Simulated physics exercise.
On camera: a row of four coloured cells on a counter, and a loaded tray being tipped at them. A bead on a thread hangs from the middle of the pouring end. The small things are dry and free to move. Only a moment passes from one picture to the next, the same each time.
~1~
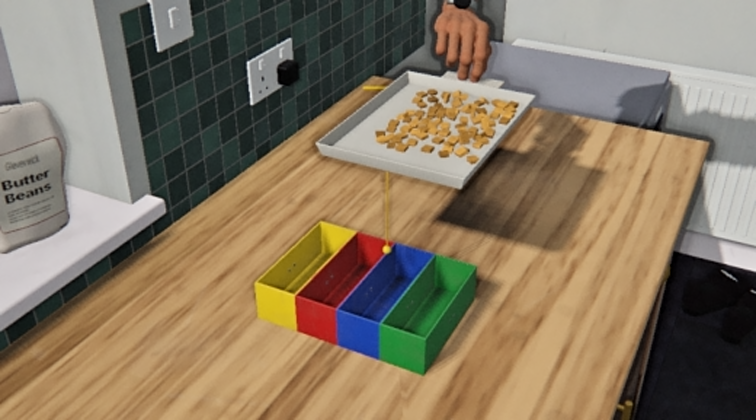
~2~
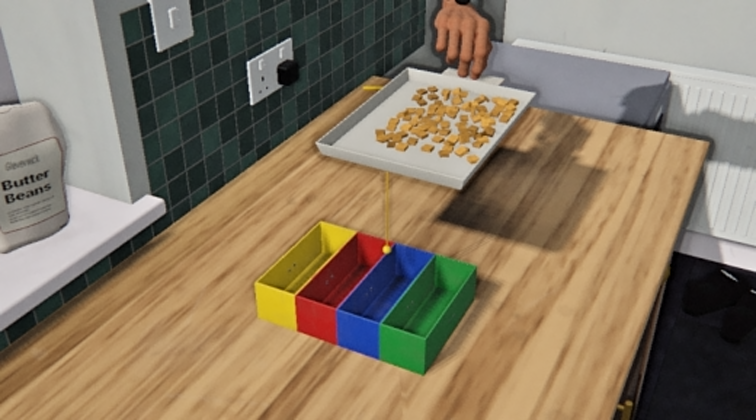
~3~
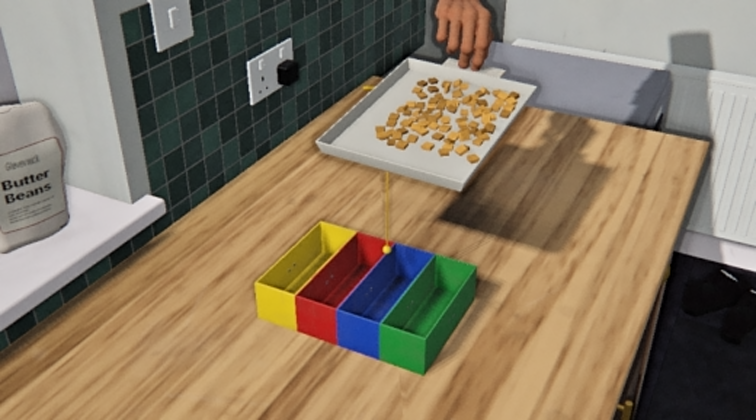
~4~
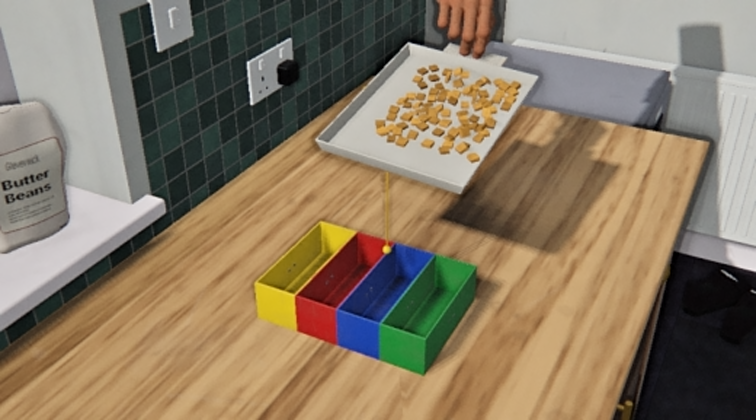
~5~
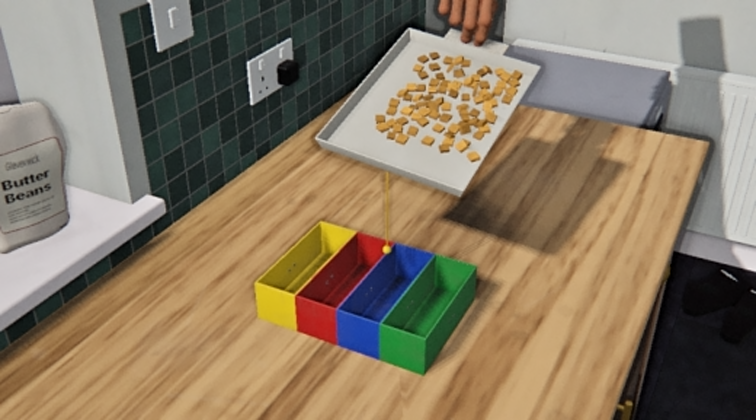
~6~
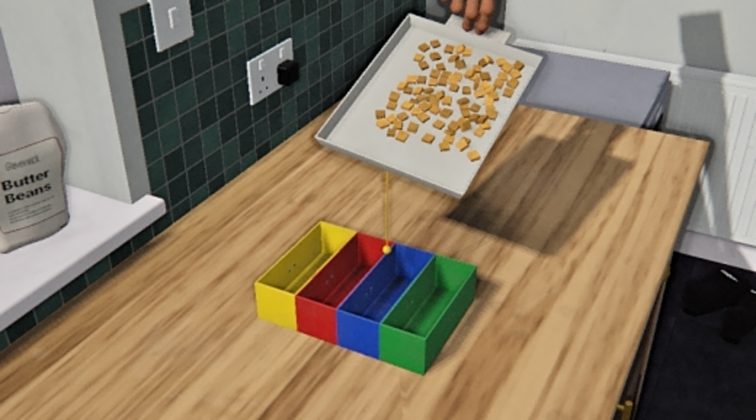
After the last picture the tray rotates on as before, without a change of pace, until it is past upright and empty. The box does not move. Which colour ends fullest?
Most goes to the green cell.
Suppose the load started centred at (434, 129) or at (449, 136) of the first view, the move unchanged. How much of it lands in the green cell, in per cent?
Near 70 % and 80 %.
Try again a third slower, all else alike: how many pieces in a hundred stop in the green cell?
Near 80 %.
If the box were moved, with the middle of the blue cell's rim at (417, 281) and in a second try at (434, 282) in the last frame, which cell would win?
The first try: The cell in green. The second: The blue cell.
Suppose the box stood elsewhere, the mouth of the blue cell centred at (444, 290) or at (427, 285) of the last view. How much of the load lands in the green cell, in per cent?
The first gives 10 %, the second 30 %.
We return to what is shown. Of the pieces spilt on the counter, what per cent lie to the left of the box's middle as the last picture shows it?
Some 0 per cent.
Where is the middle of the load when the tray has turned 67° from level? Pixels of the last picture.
Roughly at (449, 183).
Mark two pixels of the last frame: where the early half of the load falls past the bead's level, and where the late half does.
First near (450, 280), later near (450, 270).
Shortly afterwards, tray tipped steeply; the bulk on the tray; a little falling or outside the box.
Next, tray tipped past a quarter turn; only a few on the tray; near two thirds in the green cell; a little in the blue cell; near a quarter falling or outside the box.
Some moments later, tray tipped past a quarter turn; near two thirds in the green cell; a little in the blue cell; near a quarter falling or outside the box.
In the end, tray tipped past a quarter turn; near two thirds in the green cell; a little in the blue cell; none at all in the red cell; none at all in the yellow cell; near a quarter outside the box.
